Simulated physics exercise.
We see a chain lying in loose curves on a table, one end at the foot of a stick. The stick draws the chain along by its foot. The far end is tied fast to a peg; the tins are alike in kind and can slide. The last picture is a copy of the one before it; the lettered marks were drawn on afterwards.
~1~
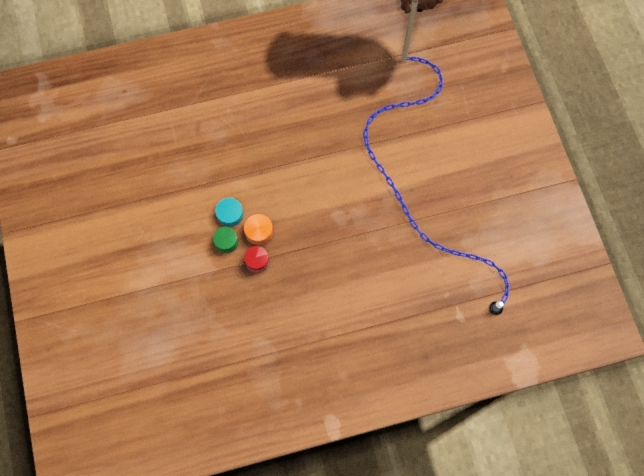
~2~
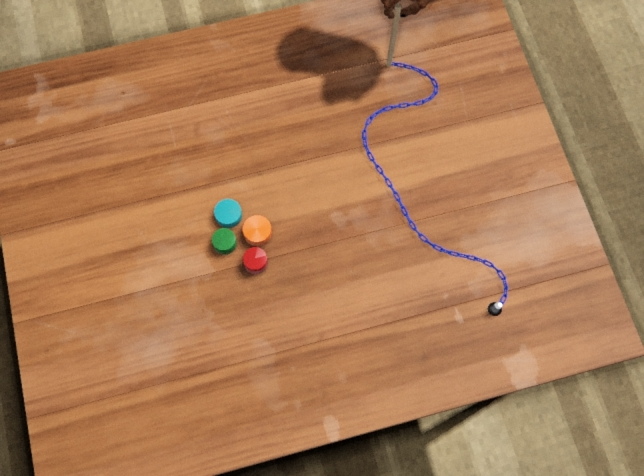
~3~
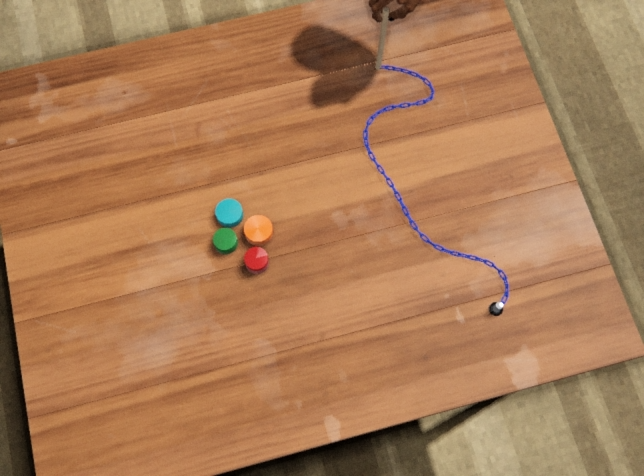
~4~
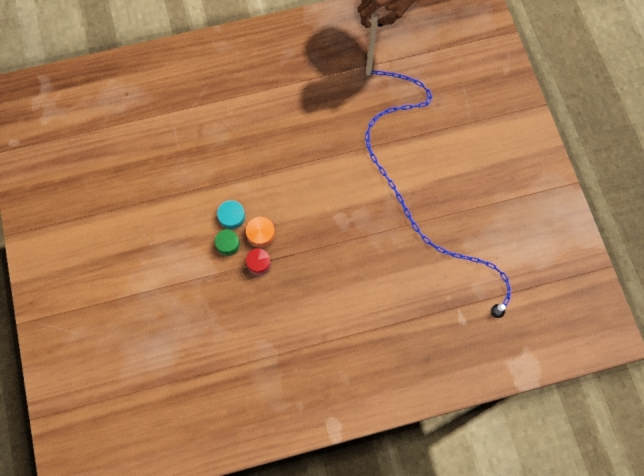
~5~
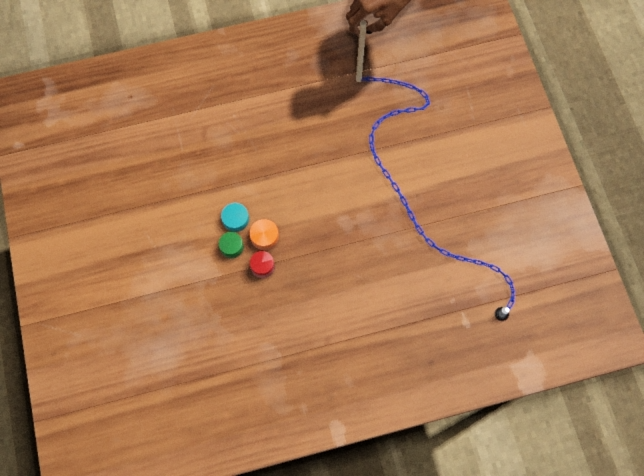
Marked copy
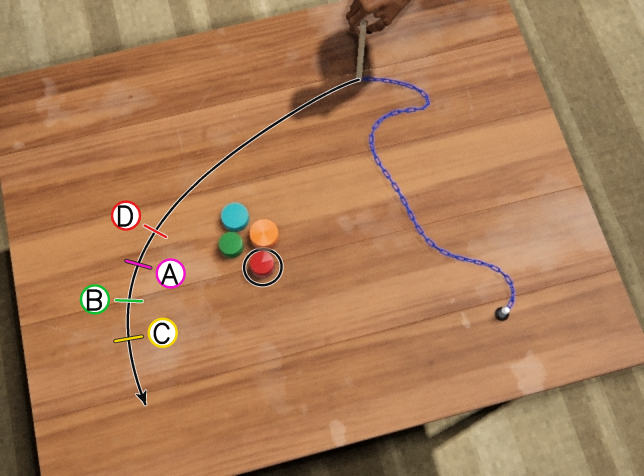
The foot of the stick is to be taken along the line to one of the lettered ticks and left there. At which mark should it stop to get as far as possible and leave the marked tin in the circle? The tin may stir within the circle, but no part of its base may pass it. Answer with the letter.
Up to mark C.
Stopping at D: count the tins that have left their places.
By then, none.
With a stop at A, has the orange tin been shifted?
No.
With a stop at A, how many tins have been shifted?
The count is none.
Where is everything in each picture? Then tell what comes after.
The first frame shows orange tin (259, 230); red tin (257, 260); peg (498, 306).
The second frame shows peg (497, 307); green tin (224, 241).
The third frame shows turquoise tin (229, 213); orange tin (259, 231).
The fourth frame shows red tin (258, 262); peg (500, 309).
The fifth frame shows green tin (231, 245); turquoise tin (235, 217); orange tin (264, 235).
On the marked copy, A at (138, 264); B at (129, 301); C at (129, 339); D at (155, 231); the ring at (263, 267); the route from (359, 80) via (182, 198) to (145, 404).
With C. Early on, foot of the stick (251, 140); red tin (262, 265).
Further on, foot of the stick (158, 228); red tin (262, 265).
At the end, foot of the stick (129, 339); green tin (226, 270); turquoise tin (239, 249); orange tin (267, 243); red tin (262, 267); the red tin is still in its ring.
As for the rest, A is safe but short; B is safe but short; D is safe but short.
